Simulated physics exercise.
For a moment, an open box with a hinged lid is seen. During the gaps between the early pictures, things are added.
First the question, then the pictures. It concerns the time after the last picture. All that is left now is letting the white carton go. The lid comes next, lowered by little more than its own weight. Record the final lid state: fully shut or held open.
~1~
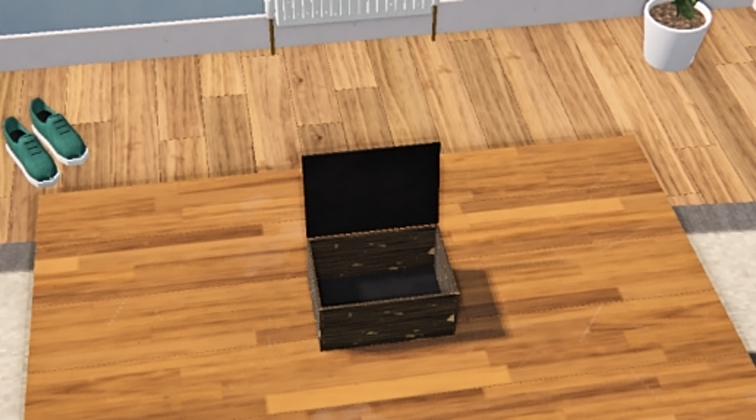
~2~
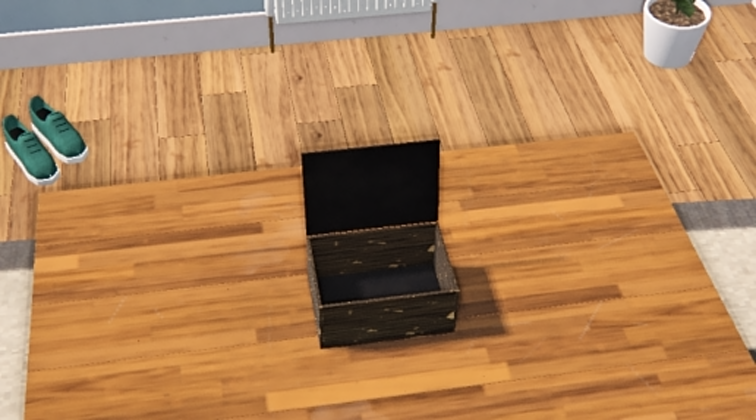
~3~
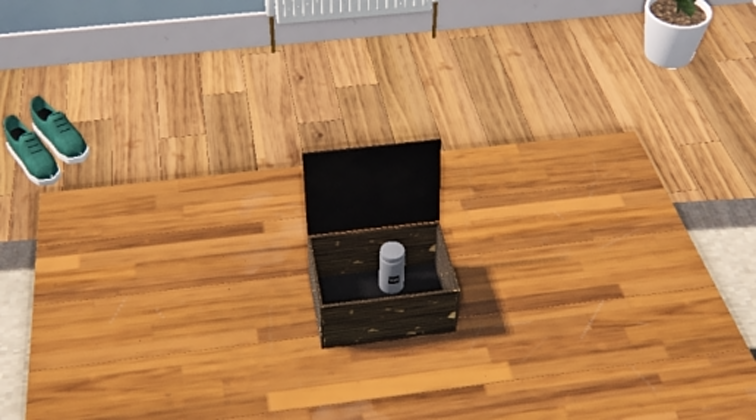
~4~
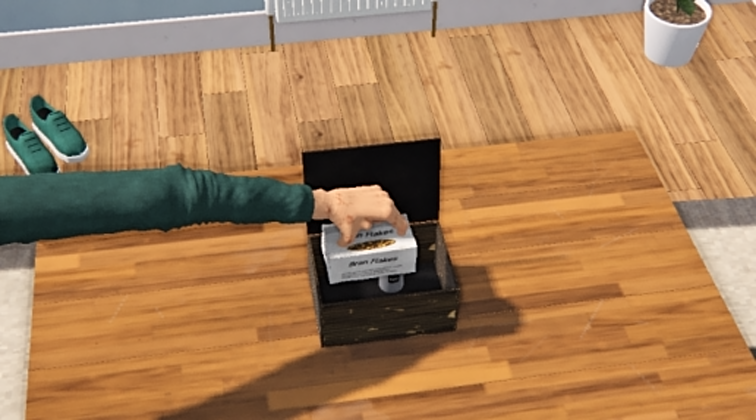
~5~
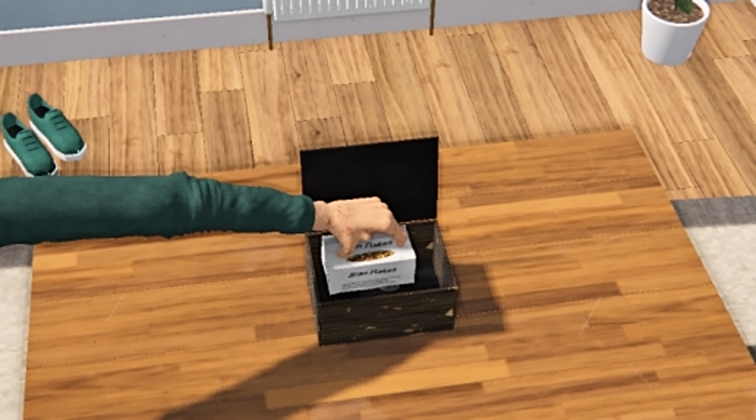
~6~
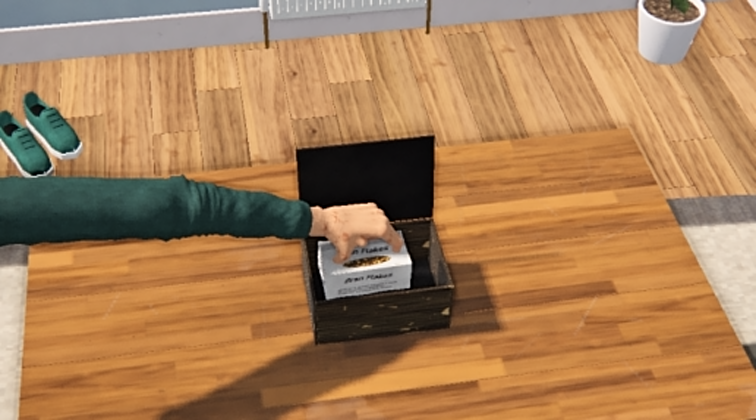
Final lid state: Fully shut.
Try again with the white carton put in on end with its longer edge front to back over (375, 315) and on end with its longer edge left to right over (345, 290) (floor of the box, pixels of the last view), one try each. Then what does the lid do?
The lid stays partly open the first time and stays partly open the second time.
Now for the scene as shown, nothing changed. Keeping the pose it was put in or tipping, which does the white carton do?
It keeps its pose.
Then, 1.20 s on from there, lid starting down; white carton shifted about its own width near (364, 301).
Then, 1.90 s on from there, lid 37° above the rim; white carton shifted about its own width near (364, 301).
In the end, lid shut; moved from the start, white carton; grey shaker unmoved. At the end, from the last picture's camera, white carton near (364, 301).
